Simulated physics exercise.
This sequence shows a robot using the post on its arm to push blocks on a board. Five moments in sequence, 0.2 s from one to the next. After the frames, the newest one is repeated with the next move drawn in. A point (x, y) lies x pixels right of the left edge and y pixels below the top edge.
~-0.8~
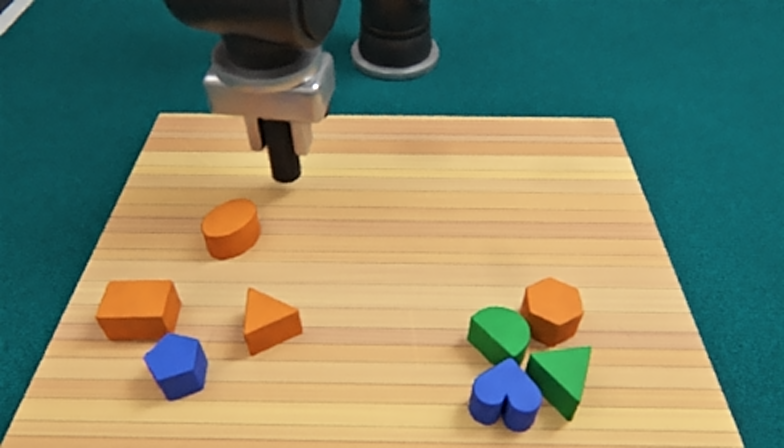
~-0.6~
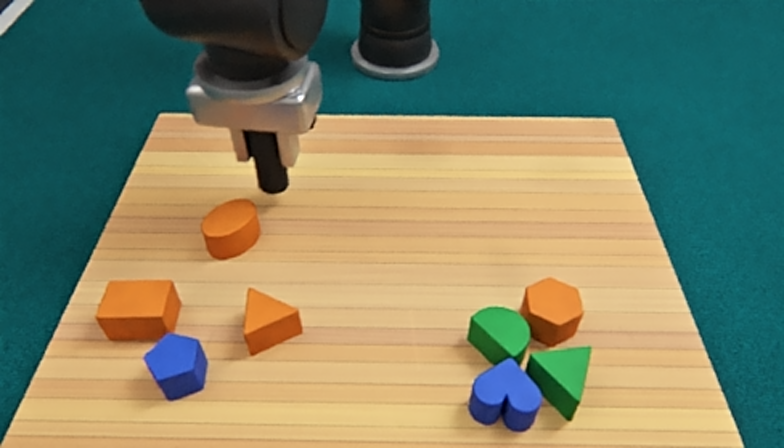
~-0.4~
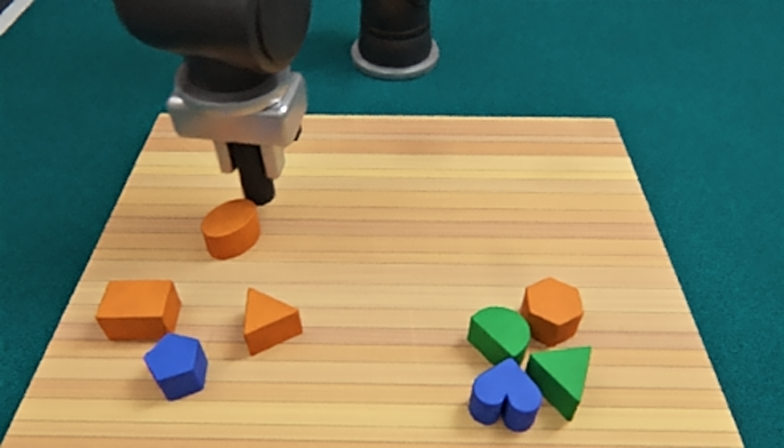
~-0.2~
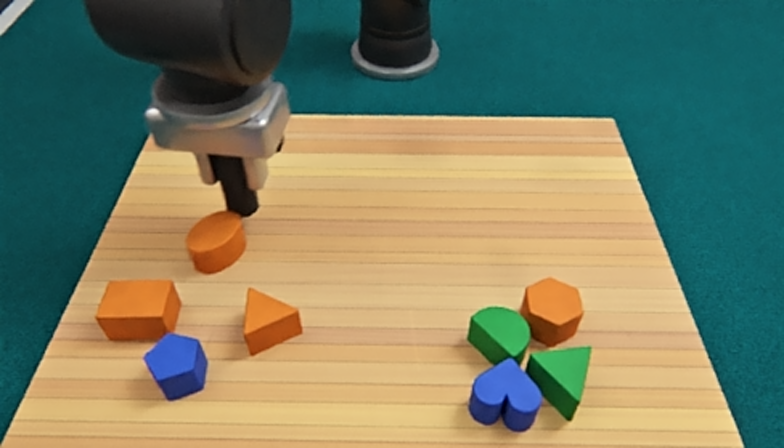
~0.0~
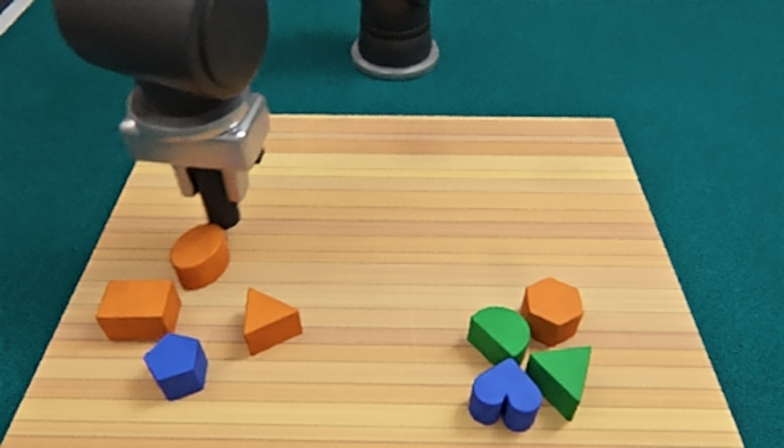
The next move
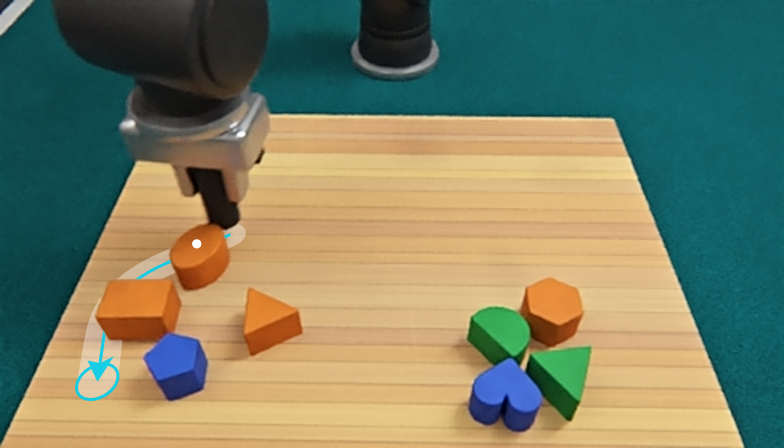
A robot arm moved down and left across a wooden board scattered with orange, blue and green blocks, then its dark post nudged the orange oval a short way toward the orange rectangular block.
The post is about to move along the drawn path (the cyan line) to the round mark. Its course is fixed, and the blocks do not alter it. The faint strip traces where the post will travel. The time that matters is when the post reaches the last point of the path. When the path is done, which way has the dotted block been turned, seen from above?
From overhead, anticlockwise.
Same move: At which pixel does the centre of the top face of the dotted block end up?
In the picture, it is at (161, 276).
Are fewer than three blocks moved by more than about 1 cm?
I expect not.
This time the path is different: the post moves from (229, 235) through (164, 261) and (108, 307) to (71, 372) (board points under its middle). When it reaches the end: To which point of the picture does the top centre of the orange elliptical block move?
It is going to be at (161, 273).
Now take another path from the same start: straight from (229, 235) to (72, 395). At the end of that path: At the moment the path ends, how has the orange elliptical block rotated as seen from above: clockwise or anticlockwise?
It swings round anticlockwise.
The drawn path runs from (229, 235) by way of (163, 265) and (110, 313) to (97, 381); the dot is on the orange elliptical block.
On the path given first. One third of the way, post (155, 249); orange rectangular block (133, 310), turned 35° clockwise; orange elliptical block (164, 274), turned 75° anticlockwise.
Two thirds of the way, post (101, 299); orange rectangular block (131, 314), turned 30° clockwise; orange elliptical block (161, 276), turned 95° anticlockwise.
At the end, post (87, 367); orange rectangular block (141, 346); blue five-sided block (199, 364); orange elliptical block (161, 276), turned 95° anticlockwise.
